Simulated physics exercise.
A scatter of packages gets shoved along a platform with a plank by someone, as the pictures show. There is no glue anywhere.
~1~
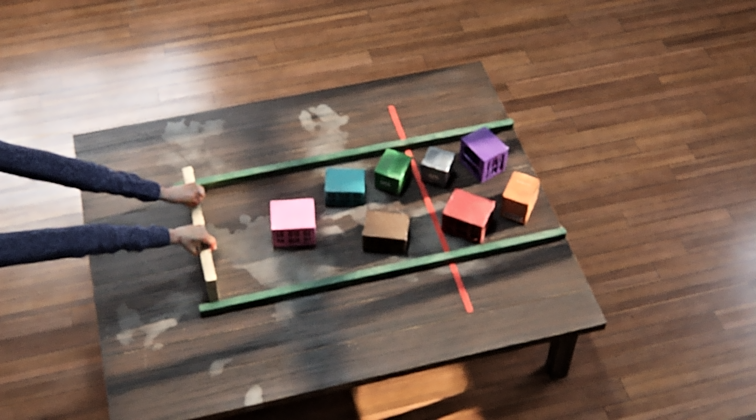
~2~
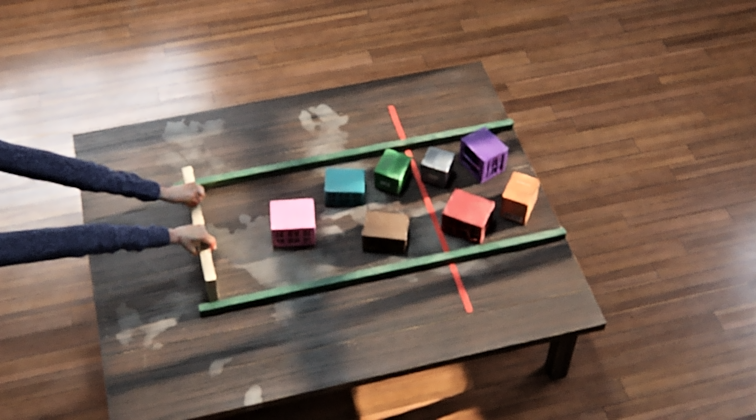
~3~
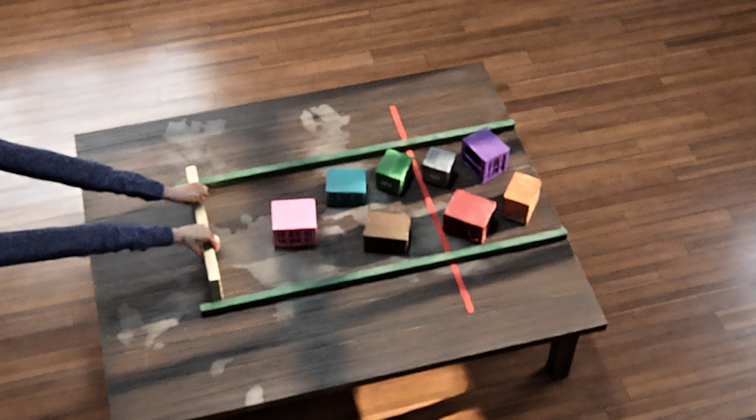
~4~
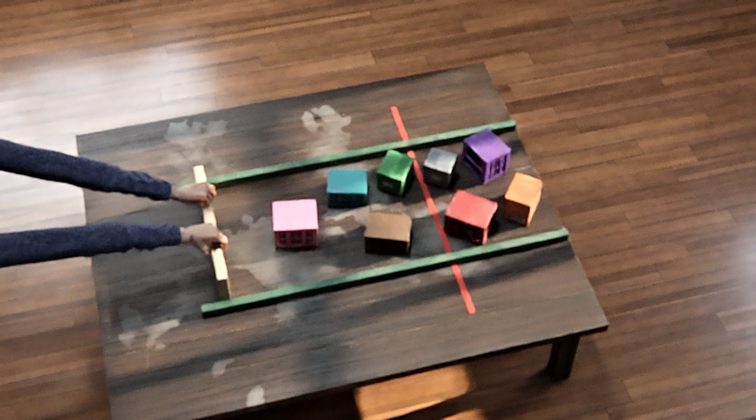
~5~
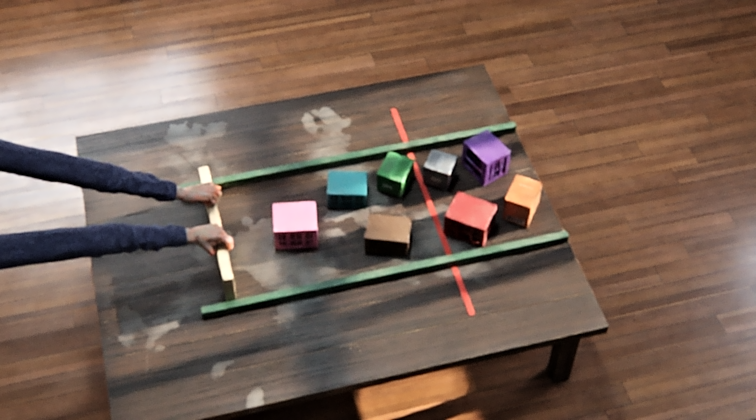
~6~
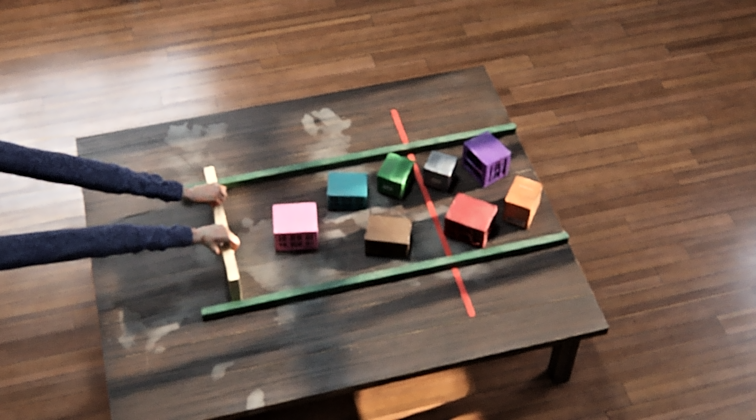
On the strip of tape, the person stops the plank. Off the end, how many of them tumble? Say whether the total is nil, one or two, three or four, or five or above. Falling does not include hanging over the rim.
The total is nil.
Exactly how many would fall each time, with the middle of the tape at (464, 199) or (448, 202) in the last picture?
It comes to 2, then 1.
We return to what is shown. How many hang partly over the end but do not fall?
I get 1.
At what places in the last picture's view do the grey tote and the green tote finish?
Final spots - grey tote (498, 163), green tote (466, 156).
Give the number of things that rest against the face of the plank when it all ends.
It ends up touching 3.
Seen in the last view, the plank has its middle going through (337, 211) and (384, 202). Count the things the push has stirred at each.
At the first spot the count is 3, and at the second it is 5.
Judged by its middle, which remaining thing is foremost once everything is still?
Answer: The purple crate.
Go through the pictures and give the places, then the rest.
In the first frame, orange box (520, 198); purple crate (483, 154); red crate (468, 216); plank (201, 234); tape (428, 201).
In the second frame, purple crate (483, 155); green tote (393, 172).
In the third frame, red crate (469, 217); grey tote (439, 168).
In the fourth frame, orange box (522, 199); turquoise crate (347, 188).
In the fifth frame, purple crate (486, 158); plank (217, 234).
In the sixth frame, orange box (522, 202); purple crate (486, 159); red crate (470, 221); plank (223, 234); tape (430, 205).
Soon after, none off yet; orange box at rest near (522, 202); purple crate at rest near (486, 159); red crate at rest near (470, 221).
In the end, the number that fall off is zero.
